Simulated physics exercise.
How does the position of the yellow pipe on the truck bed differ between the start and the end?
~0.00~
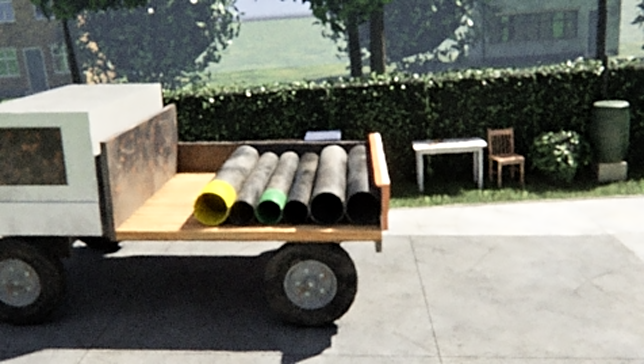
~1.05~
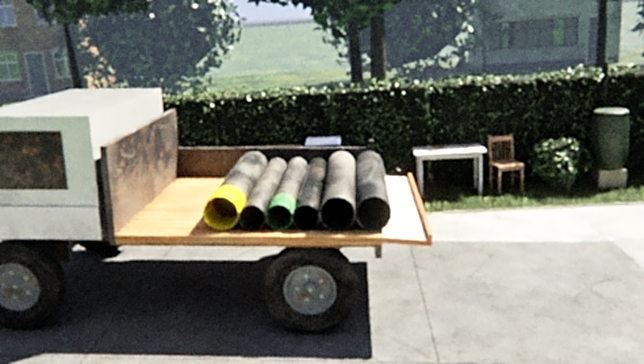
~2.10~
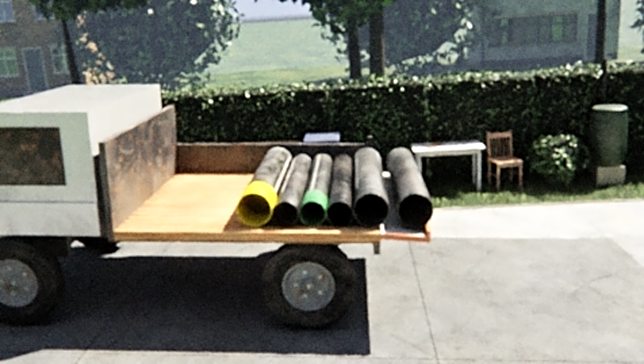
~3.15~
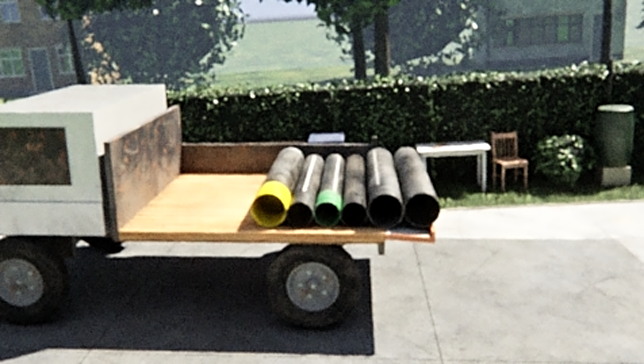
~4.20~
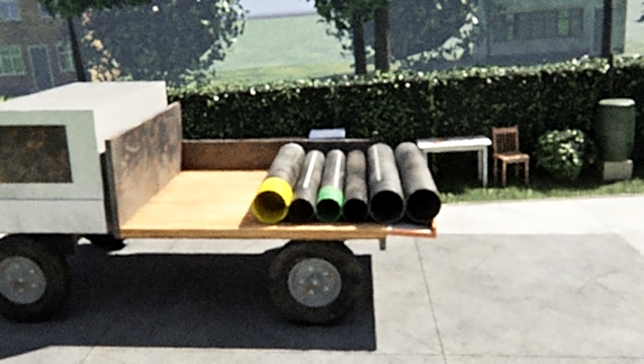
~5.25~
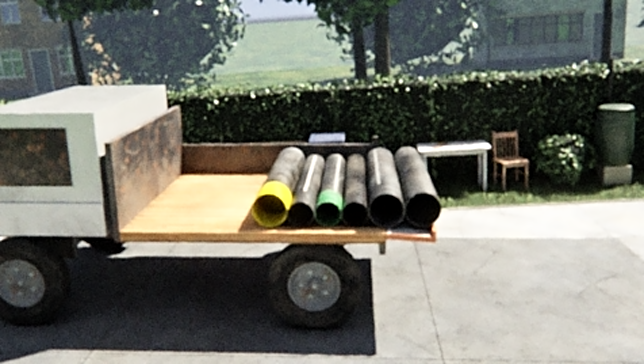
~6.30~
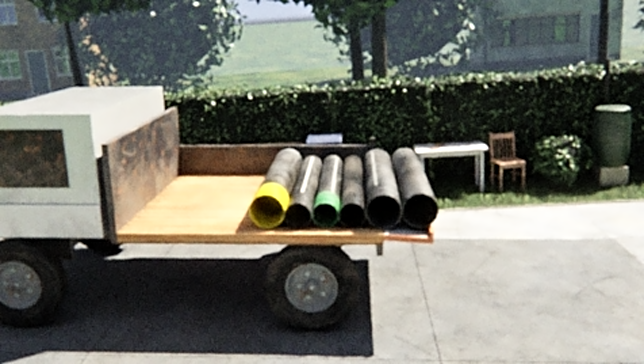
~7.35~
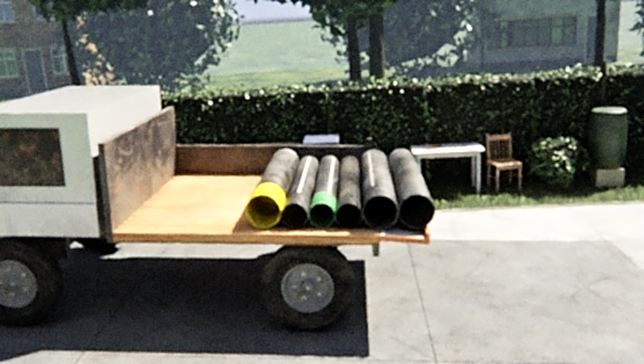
At the start the yellow pipe lies around the middle of the bed. By the end it rests farther right, nearer the lowered tailgate, with more bare bed to its left.
